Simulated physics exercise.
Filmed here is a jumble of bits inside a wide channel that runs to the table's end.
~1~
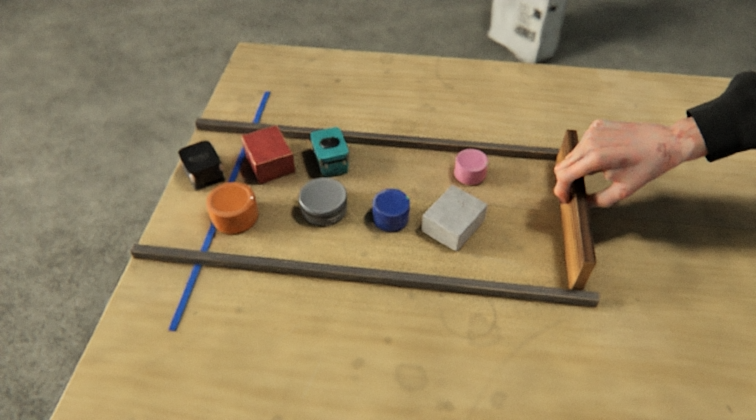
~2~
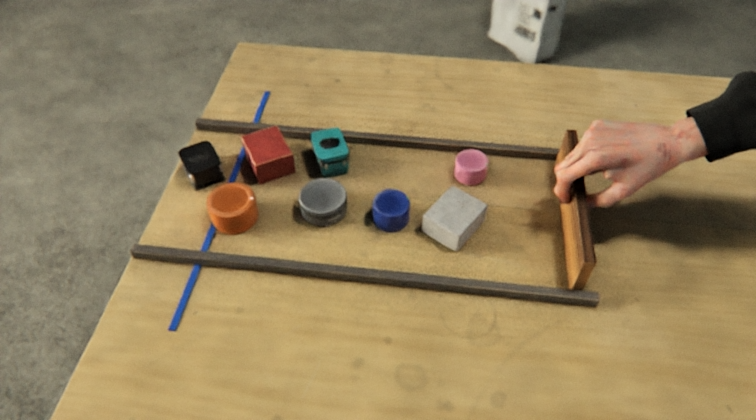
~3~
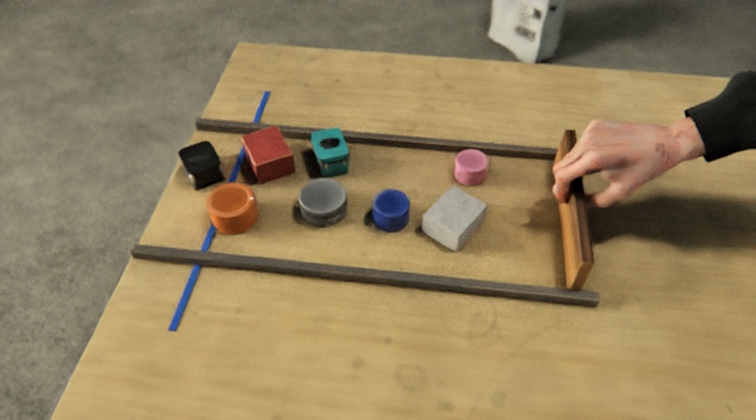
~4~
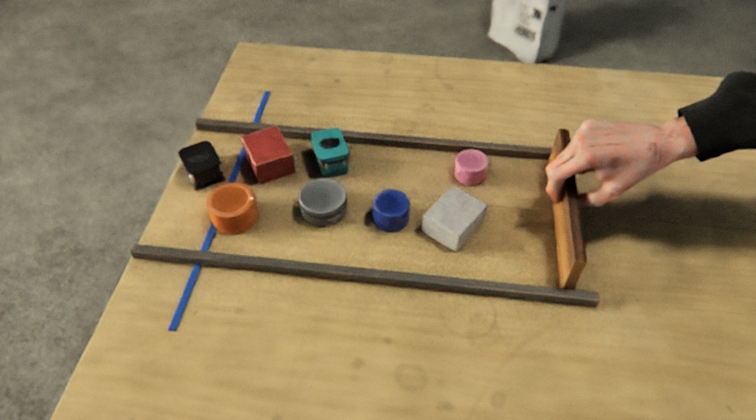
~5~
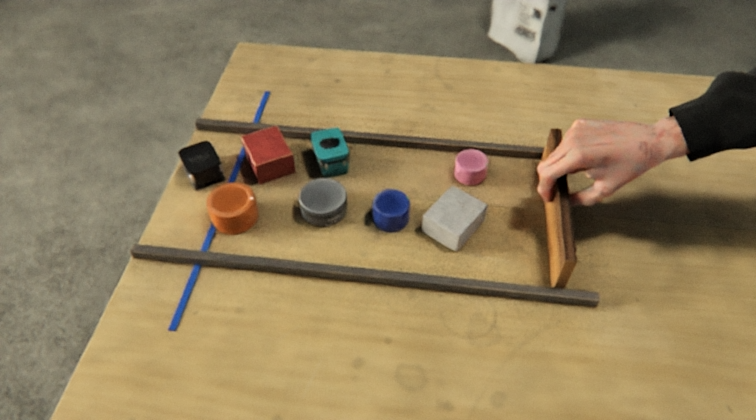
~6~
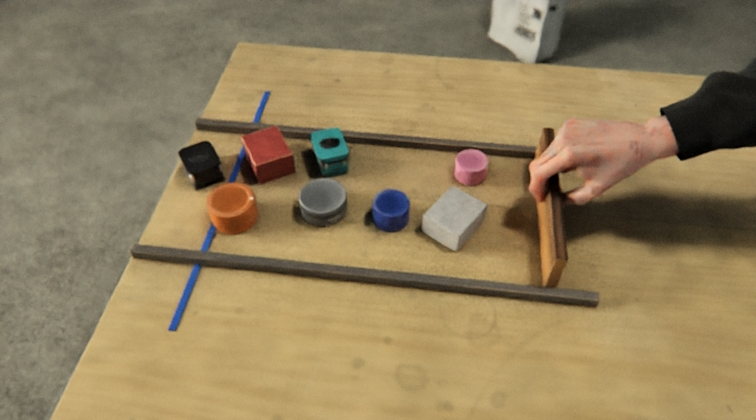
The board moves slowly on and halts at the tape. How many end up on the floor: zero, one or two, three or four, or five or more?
I expect that three or four will fail to stay on the table.
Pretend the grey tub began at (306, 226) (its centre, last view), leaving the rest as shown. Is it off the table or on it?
It remains up.
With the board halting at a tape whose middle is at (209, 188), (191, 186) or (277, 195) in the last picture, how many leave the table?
Try by try, 6, 6 and 1.
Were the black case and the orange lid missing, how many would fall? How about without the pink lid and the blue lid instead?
Going first to second: 2 and 1.
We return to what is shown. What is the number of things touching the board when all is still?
2 in contact.
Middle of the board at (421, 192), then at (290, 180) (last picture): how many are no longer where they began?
I get 4 at the one place and 8 at the other.
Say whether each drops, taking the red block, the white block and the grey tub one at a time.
Outcome per object - red block: Lost / white block: Kept / grey tub: Lost.
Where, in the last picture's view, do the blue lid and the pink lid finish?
(163, 193) and (226, 148).
Early on, none off yet; black case at rest near (202, 166); orange lid at rest near (233, 208); red block at rest near (268, 154).
Finally, the number that fall off is three or four; lost, grey tub, red block and black case.
